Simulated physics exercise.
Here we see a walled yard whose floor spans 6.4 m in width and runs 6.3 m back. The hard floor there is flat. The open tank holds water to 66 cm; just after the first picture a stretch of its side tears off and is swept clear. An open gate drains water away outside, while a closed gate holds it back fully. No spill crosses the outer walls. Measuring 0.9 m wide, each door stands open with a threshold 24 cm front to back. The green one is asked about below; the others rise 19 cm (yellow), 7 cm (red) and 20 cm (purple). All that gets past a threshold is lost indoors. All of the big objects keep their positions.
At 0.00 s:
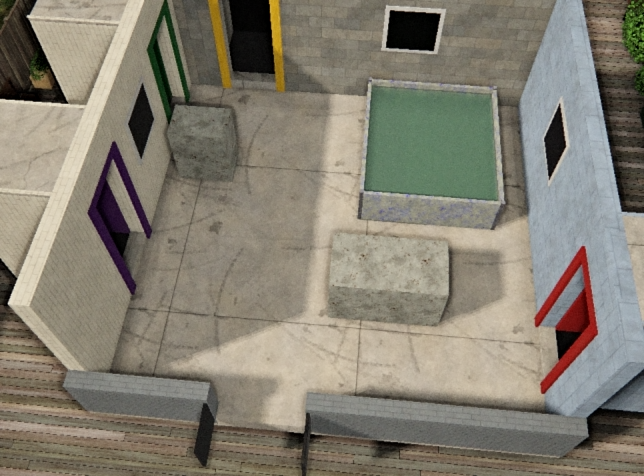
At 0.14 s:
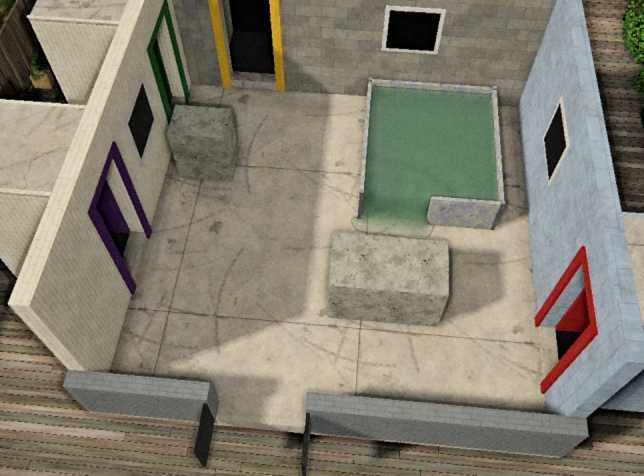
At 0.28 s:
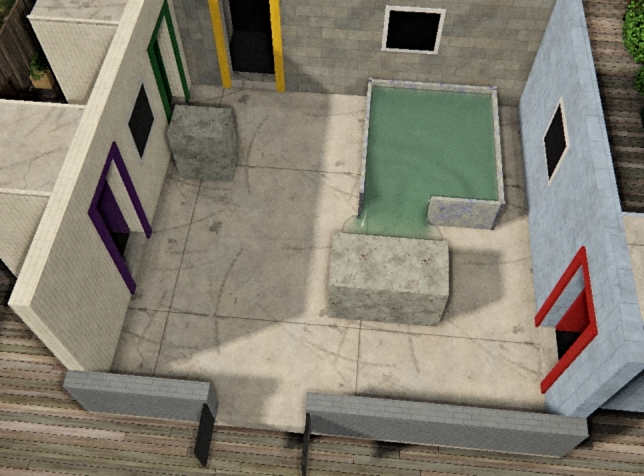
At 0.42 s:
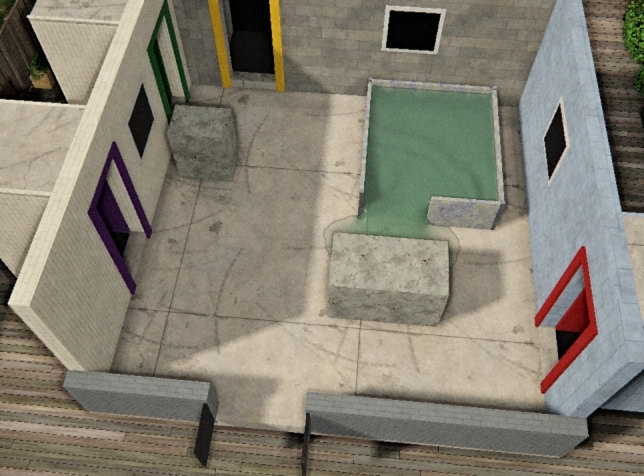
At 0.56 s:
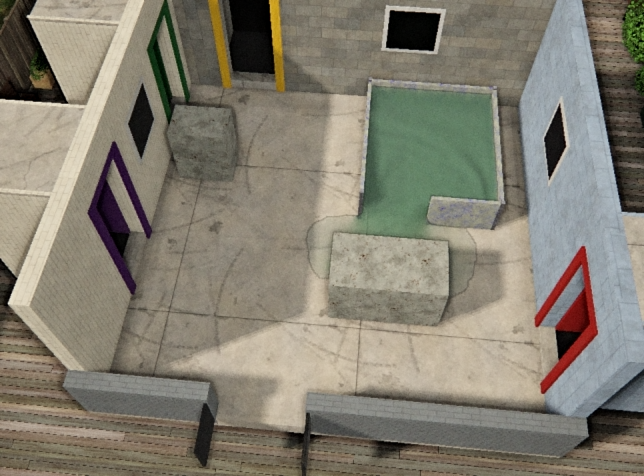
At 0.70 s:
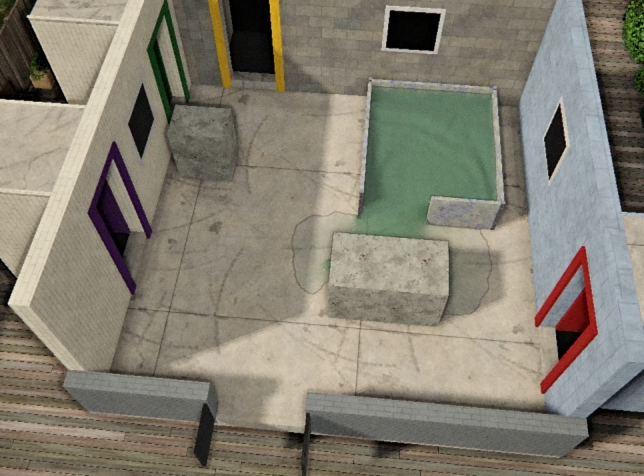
A walled yard with a flat, cracked concrete floor is seen from high above by a camera that stays still. Purple and green doorways stand on the left, a yellow one at the back, a red one on the right, with two grey blocks and an open tank of green water between them. Part of the tank's front wall disappears, and water pours through the gap, meets the nearer block and spreads thinly around both its sides.
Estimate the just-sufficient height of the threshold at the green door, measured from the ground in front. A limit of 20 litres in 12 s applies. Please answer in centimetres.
I would say 7.5 cm.
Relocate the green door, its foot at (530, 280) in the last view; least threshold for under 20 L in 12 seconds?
Around 21 cm would do it.
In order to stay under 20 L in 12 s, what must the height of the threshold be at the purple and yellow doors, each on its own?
Close to 15 cm (purple) and close to 7.5 cm (yellow).
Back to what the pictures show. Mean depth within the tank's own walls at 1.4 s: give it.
Some 50 cm.
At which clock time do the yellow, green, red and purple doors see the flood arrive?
Arrival times - yellow: 3.4 s; green: 3.0 s; red: 1.4 s; purple: 1.8 s.
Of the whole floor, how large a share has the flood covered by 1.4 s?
Around 20 per cent of the free floor.
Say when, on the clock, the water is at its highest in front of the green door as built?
It peaks at about 8.5 s.
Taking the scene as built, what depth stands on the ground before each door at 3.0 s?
Yellow door 0 cm, green door 2 cm, red door 11 cm, purple door 20 cm.
After 1.4 s water covers 20 % of the floor, deepest (54 cm) near (384, 264); it has not reached the green door.
After 3.0 s water covers 60 % of the floor, deepest (36 cm) near (384, 264); 2 cm at the green door, 0 litres in over its 15 cm threshold.
After 12.0 s water covers 100 % of the floor, deepest (12 cm) near (259, 168); 9 cm at the green door, 0 litres in over its 15 cm threshold.
At the green door as built, the water arrived by 3.0 s and peaked near 12 cm at 8.6 s.
Run again over the same 12 s with other heights there, 35 litres in over 6 cm, 12 litres over 8.5 cm. The limit of 20 litres is kept from about 7.5 cm up.
